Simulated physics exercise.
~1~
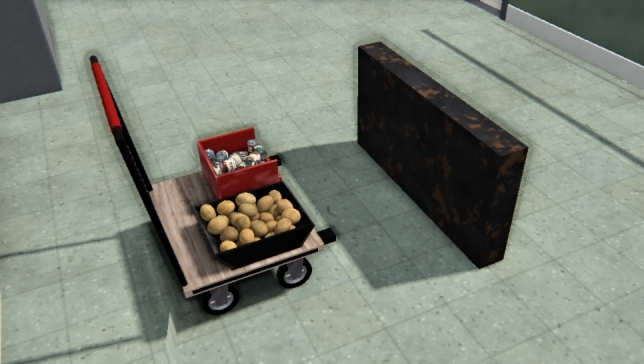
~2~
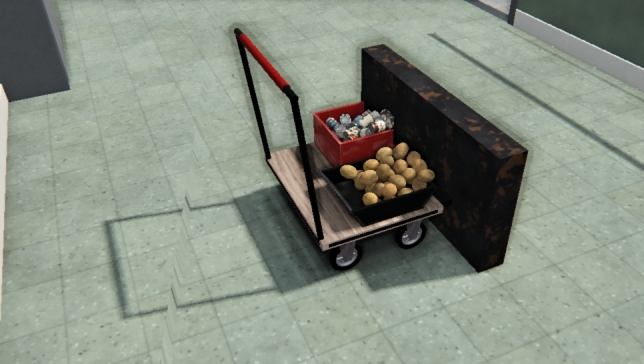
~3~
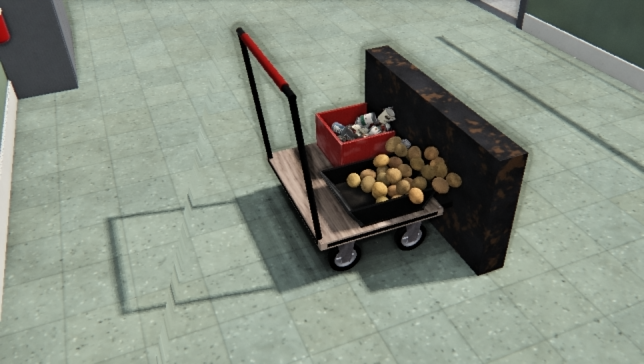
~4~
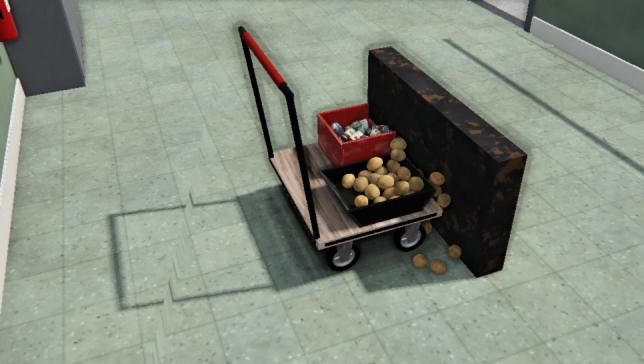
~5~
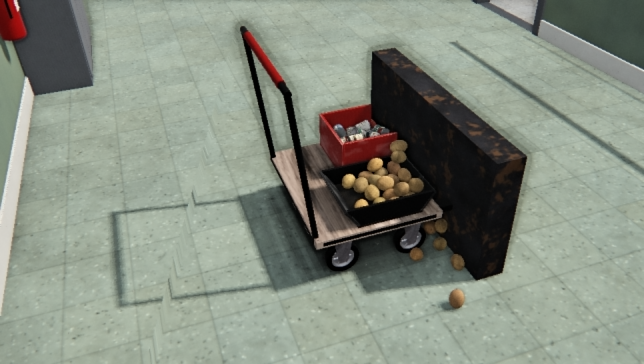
A flatbed trolley with a red-topped handle rolls right across a pale tiled floor toward a dark, mottled wall, carrying a red tote of small tins and a black tote heaped with potatoes. It stops close against the wall, and both totes stay in place on the deck. The loads surge toward the wall, with potatoes spilling over the black tote's right side. Several drop beside the wheels and scatter on the floor. At the end, one potato lies out in front of the others, while the trolley stands still with many potatoes still aboard.
